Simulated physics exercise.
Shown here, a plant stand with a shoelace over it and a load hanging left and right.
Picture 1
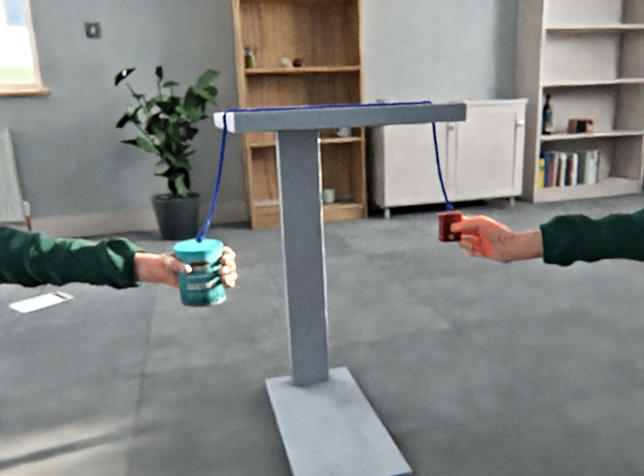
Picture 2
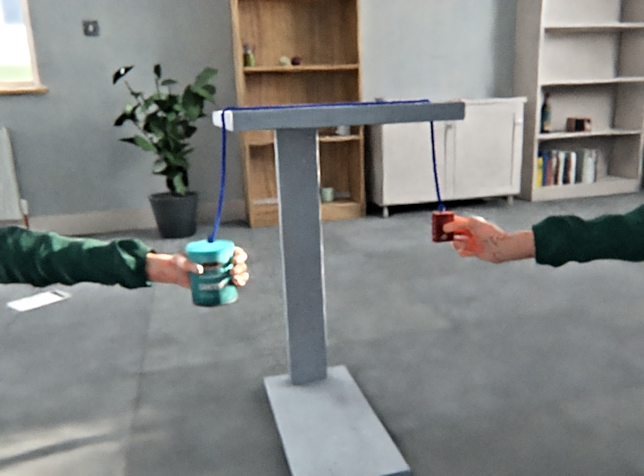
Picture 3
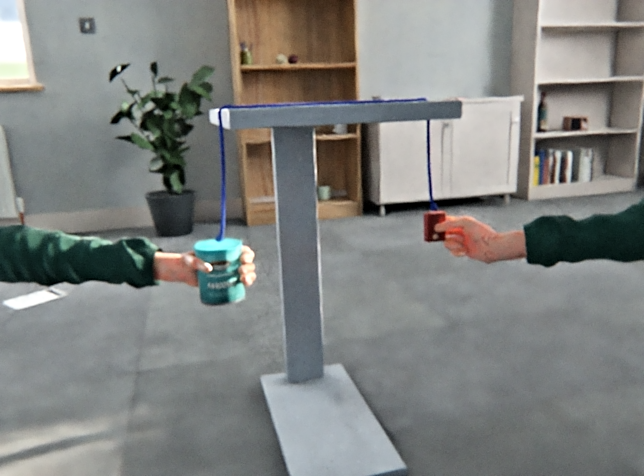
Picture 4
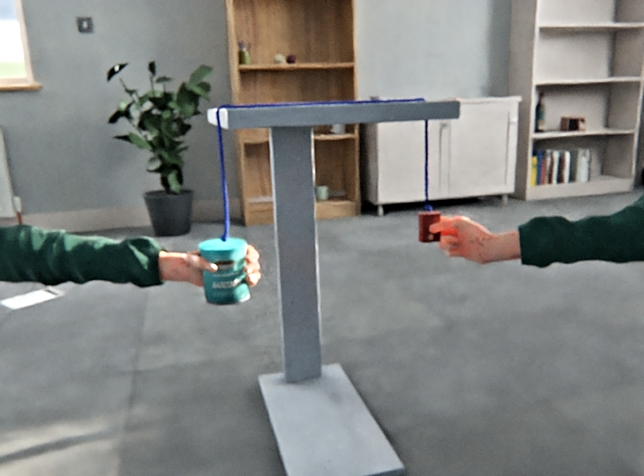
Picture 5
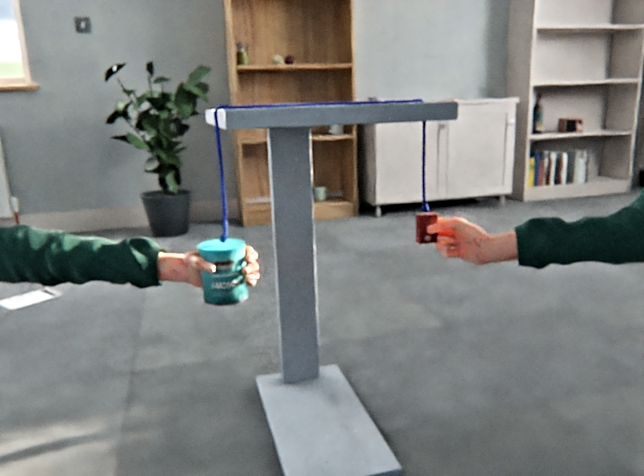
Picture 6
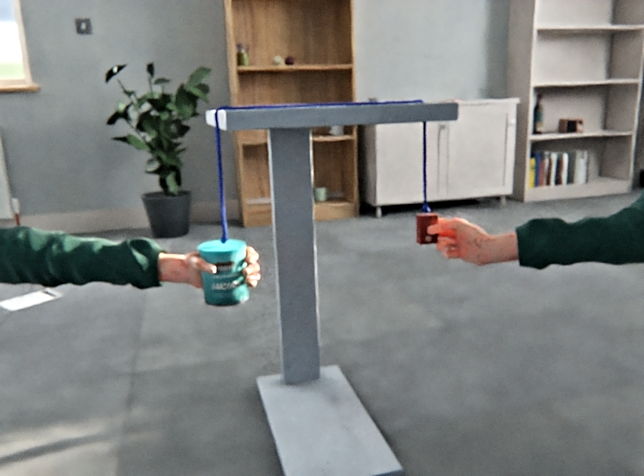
The clip opens on a grey stand with a blue cord draped over its top, a hand holding a teal tin at left and another holding a small red box at right. Both hands shift slightly inward, bringing the cord's ends closer to vertical, then stay nearly still, gripping the objects.
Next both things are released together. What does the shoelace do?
The shoelace drops leftwards.
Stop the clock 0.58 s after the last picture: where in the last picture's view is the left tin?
By then it is at (265, 451).
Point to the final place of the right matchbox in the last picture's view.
At about (240, 415).
Then, 0.30 s on from there, left tin lower near (234, 378); right matchbox pulled up onto the top near (432, 63).
Then, 0.58 s on from there, left tin down on the floor near (265, 451); right matchbox down on the floor.
Then, 0.86 s on from there, left tin down on the floor near (241, 464); right matchbox down on the floor near (153, 442).
In the end, left tin down on the floor near (249, 465); right matchbox down on the floor near (240, 415). The shoelace goes down on the left.
